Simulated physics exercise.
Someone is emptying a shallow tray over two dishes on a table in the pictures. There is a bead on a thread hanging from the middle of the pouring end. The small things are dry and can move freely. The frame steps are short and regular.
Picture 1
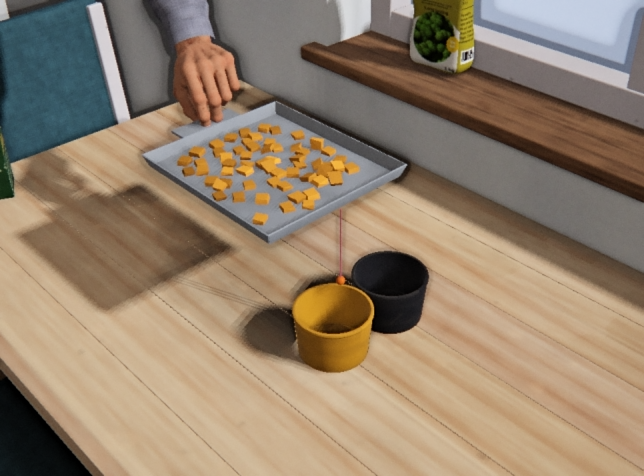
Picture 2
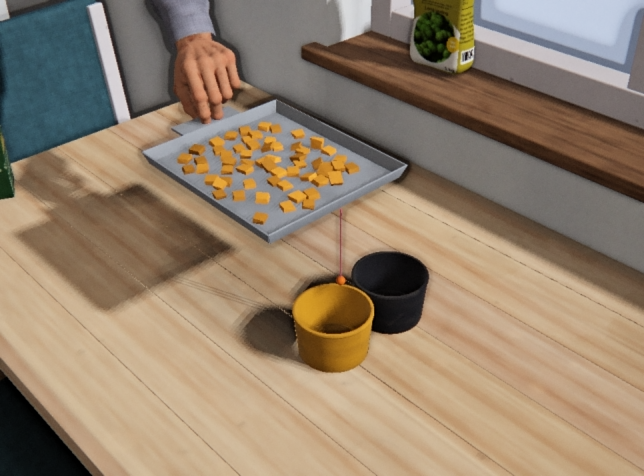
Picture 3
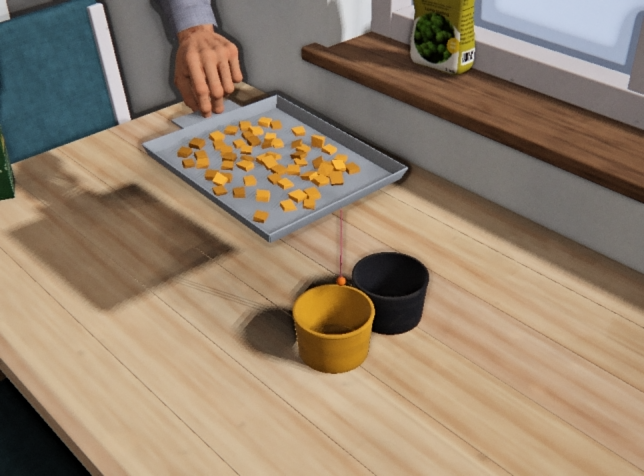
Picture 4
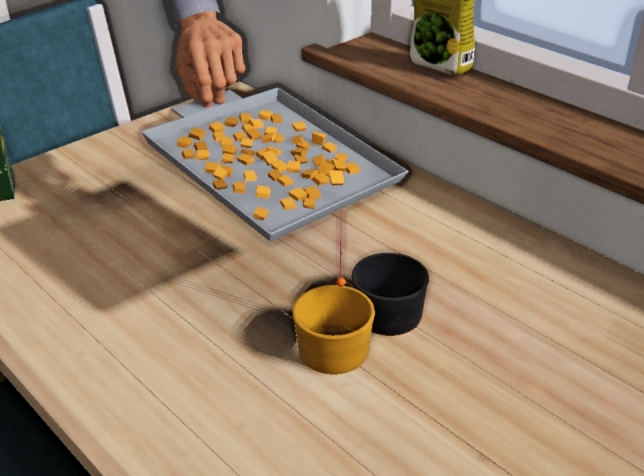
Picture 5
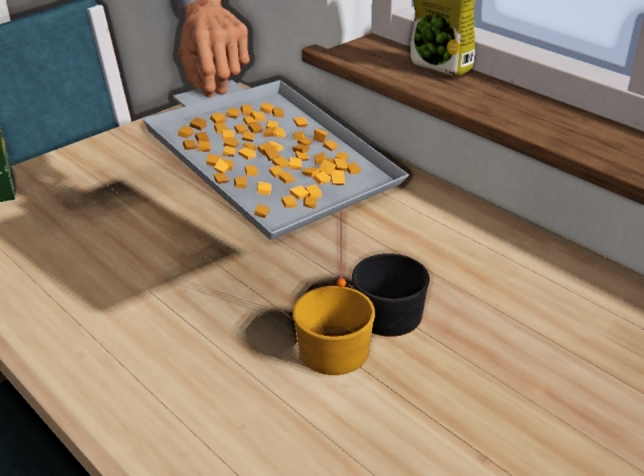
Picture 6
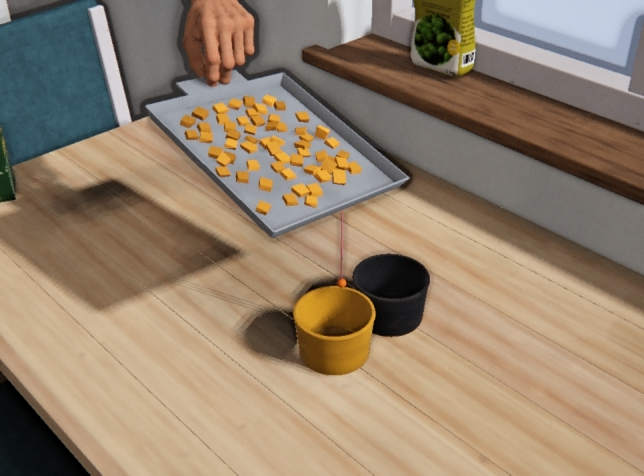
A hand gradually raises the back of a gray tray of orange pieces above two dishes.
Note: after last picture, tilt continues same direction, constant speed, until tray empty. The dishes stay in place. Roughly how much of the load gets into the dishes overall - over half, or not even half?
Most of the load is not lost.
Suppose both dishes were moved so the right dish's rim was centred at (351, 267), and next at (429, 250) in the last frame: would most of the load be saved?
At place one a lesser share; at place two the greater share.
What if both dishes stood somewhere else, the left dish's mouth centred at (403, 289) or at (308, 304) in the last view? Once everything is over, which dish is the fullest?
First try: The left-side dish; second try: The right-side dish.
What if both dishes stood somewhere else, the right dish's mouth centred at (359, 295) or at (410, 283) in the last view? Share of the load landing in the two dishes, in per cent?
I'd say about 20 percent, followed by about 60 percent.
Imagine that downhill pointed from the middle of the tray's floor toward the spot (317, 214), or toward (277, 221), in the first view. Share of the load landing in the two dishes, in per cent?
About 40 % and about 20 %.
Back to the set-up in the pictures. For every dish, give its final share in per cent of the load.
For the left dish 0 %, for the right dish 80 %.
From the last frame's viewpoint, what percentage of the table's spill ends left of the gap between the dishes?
Roughly 10 in a hundred.
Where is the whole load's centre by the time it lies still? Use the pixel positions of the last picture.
Close to (398, 304).
Soon after the last picture, tray tipped steeply; nearly all on the tray; a small part in the air.
A little later, tray tipped right over; a small part on the tray; about half in the right dish; a small part outside both; about a quarter in the air.
Later still, tray tipped past a quarter turn; most in the right dish; about a quarter outside both.
At rest, tray tipped past a quarter turn; none in the left dish; most in the right dish; about a quarter outside both.
